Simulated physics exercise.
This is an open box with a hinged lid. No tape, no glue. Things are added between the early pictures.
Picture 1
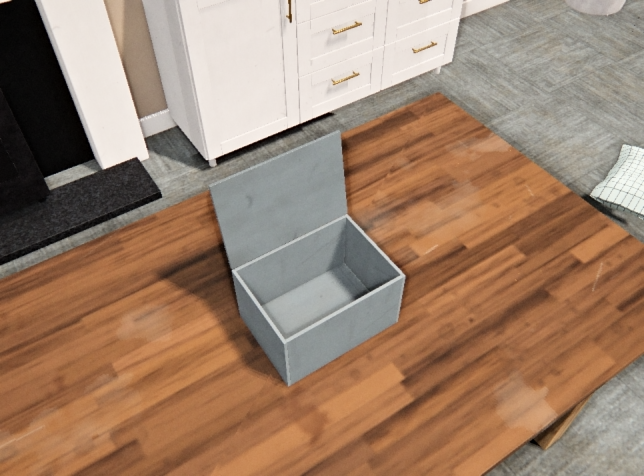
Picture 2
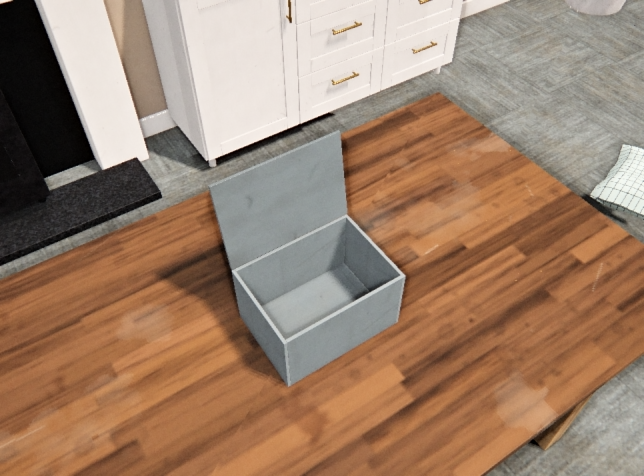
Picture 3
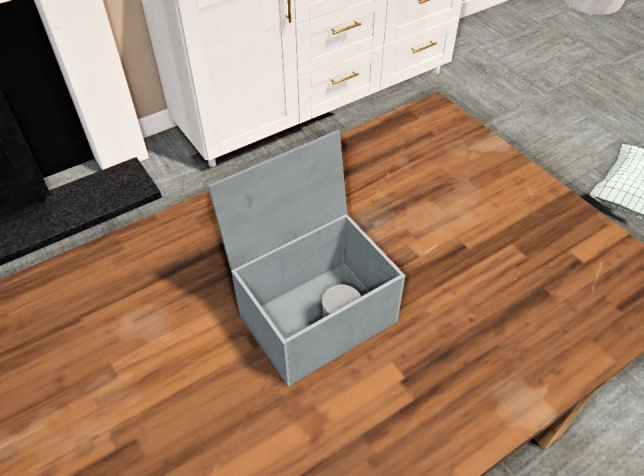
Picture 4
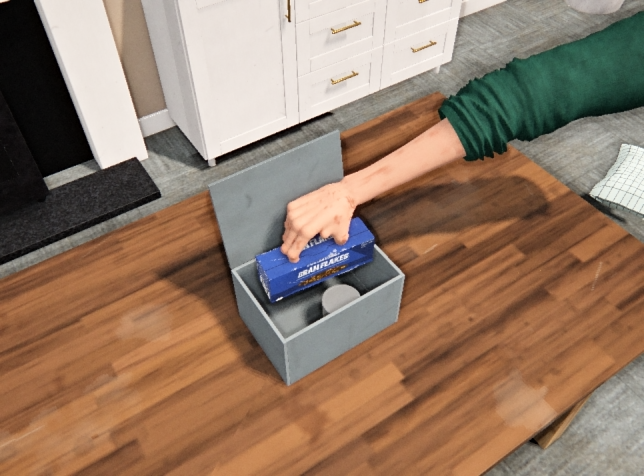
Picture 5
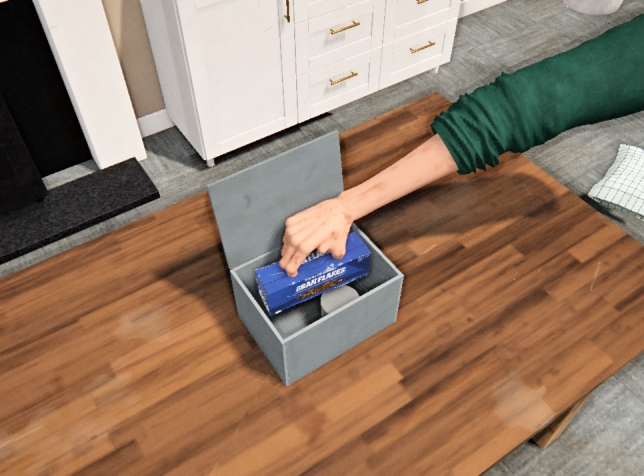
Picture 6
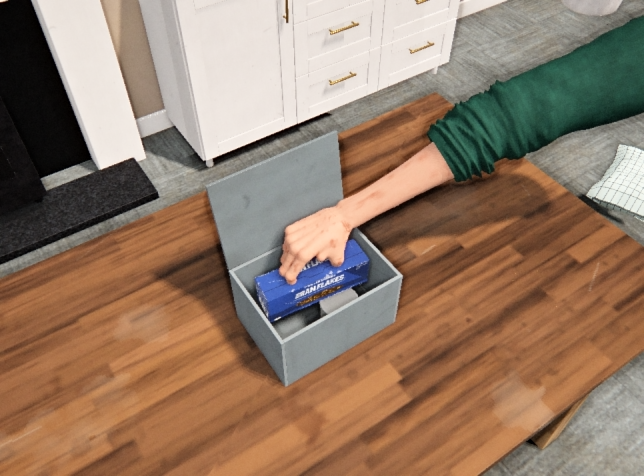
Hand in green sleeve lowering a blue carton into an open grey box on a wooden table, beside a small round object.
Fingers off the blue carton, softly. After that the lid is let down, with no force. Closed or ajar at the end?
Outcome: The lid closes.
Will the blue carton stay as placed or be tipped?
The blue carton tips.
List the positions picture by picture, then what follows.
In the first frame, the last thing is not in view yet.
In the second frame, the last thing is not in view yet.
In the third frame, the last thing is not in view yet.
The fourth frame shows still above its spot; blue carton (316, 259).
The fifth frame shows still above its spot; blue carton (314, 272).
The sixth frame shows in place under the hand; blue carton (313, 279).
Then, 1.20 s after the last picture, lid starting down; blue carton on its side near (308, 291).
Then, 1.90 s after the last picture, lid 37° above the rim; blue carton on its side near (308, 291).
At rest, lid shut; tipped over in the box, blue carton; grey tin in place. Seen from the same camera at the end, blue carton near (308, 291).
